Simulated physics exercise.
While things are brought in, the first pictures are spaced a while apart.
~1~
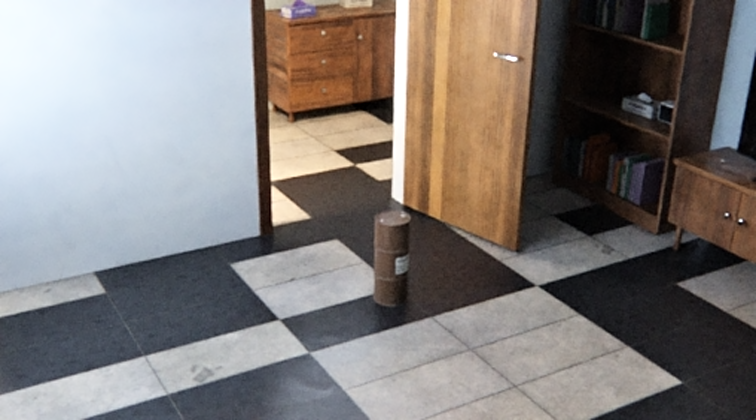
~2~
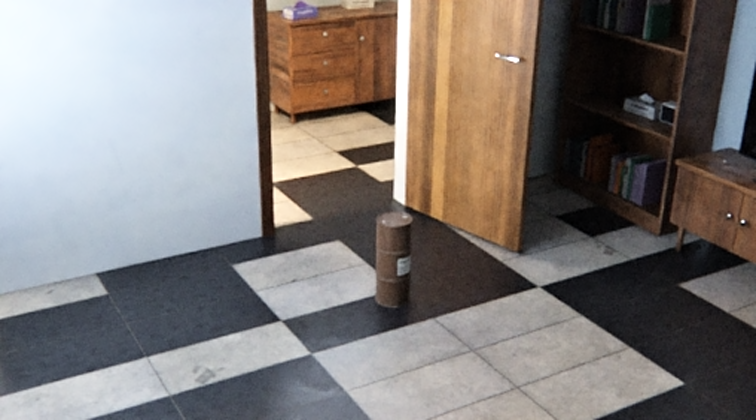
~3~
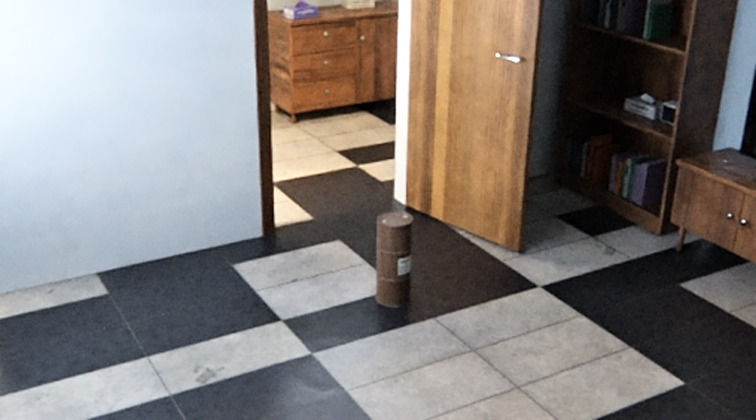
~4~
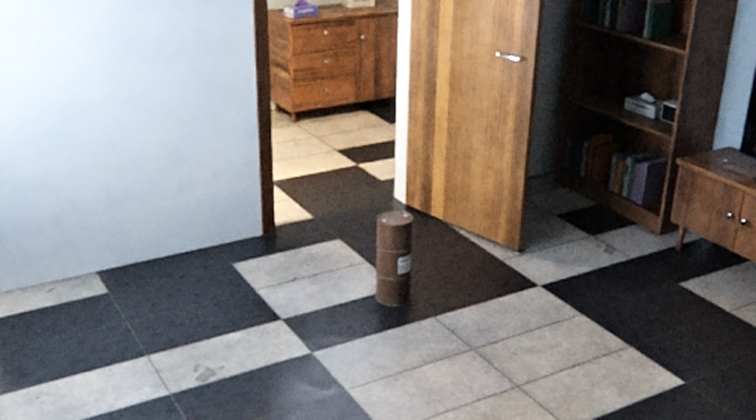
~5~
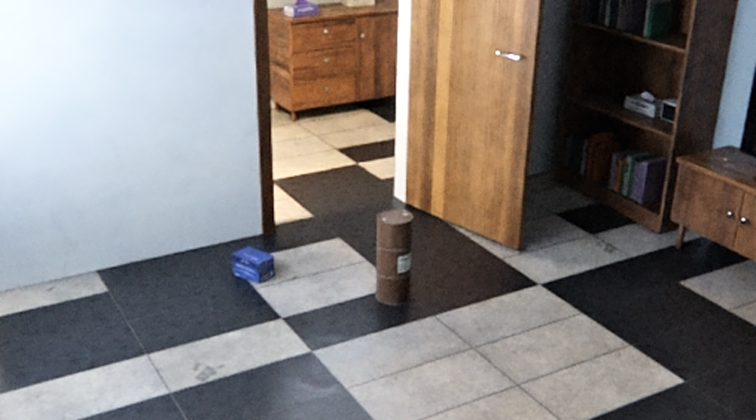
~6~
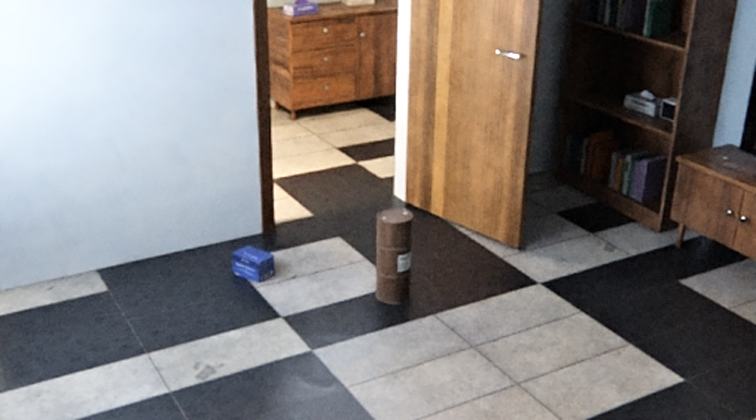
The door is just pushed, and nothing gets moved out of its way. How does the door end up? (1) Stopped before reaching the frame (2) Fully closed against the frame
(2) Fully closed against the frame.
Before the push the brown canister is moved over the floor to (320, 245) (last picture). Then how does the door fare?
Result: Door is obstructed.
Then, 0.70 s later than the last frame, door 89° open.
Then, 1.30 s later than the last frame, door 58° open.
Then, 1.70 s later than the last frame, door 34° open.
Then, 2.10 s later than the last frame, door 8° open.
When it is over, door 0° open; both as before. End places, in pixels of the last picture, blue box near (254, 264).
